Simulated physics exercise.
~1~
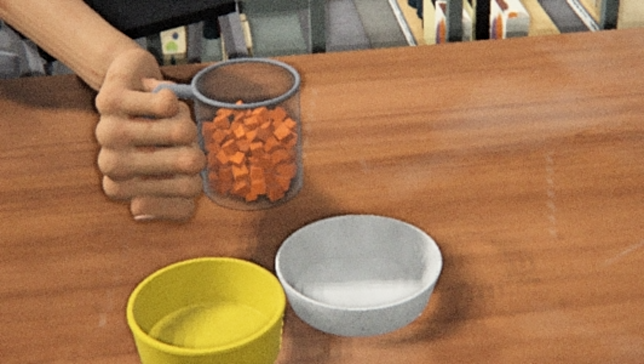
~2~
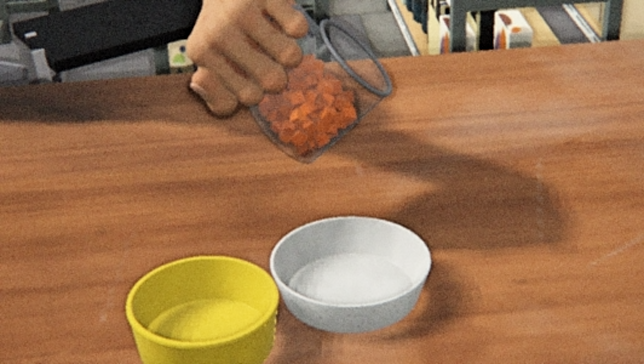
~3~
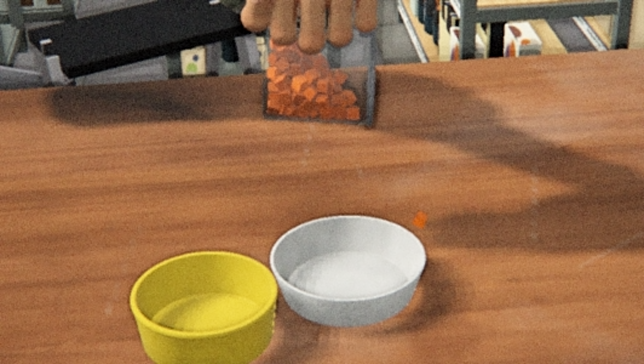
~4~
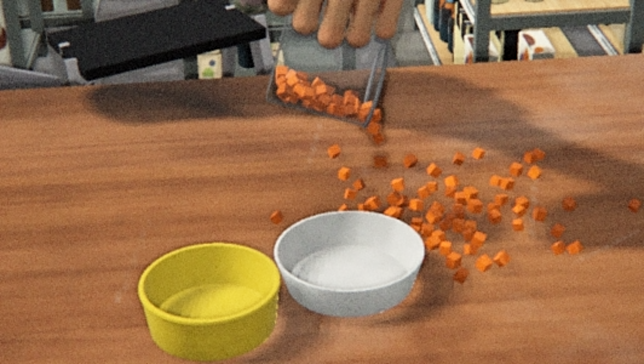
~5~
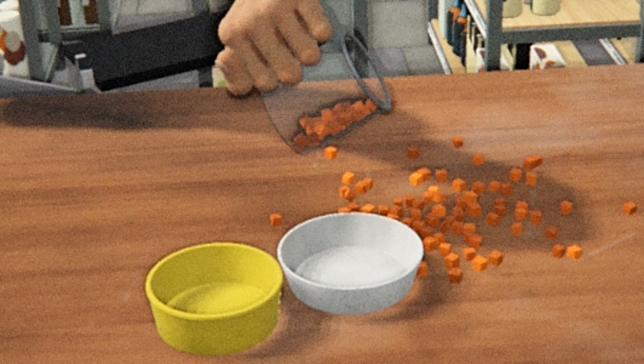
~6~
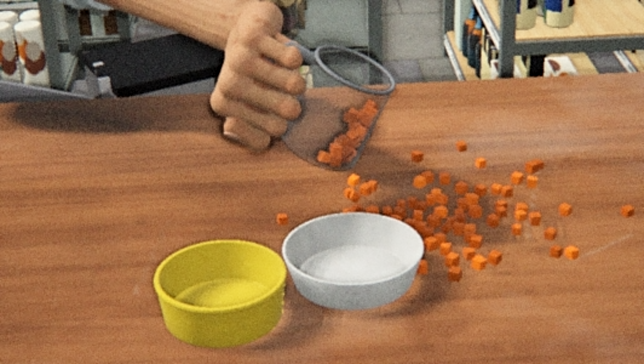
On a wooden tabletop, a hand lifted a clear cup of orange carrot cubes, tipped it and spilled most of them across the wood behind and right of a white dish and a yellow dish, then turned it back with some still inside, both dishes empty.
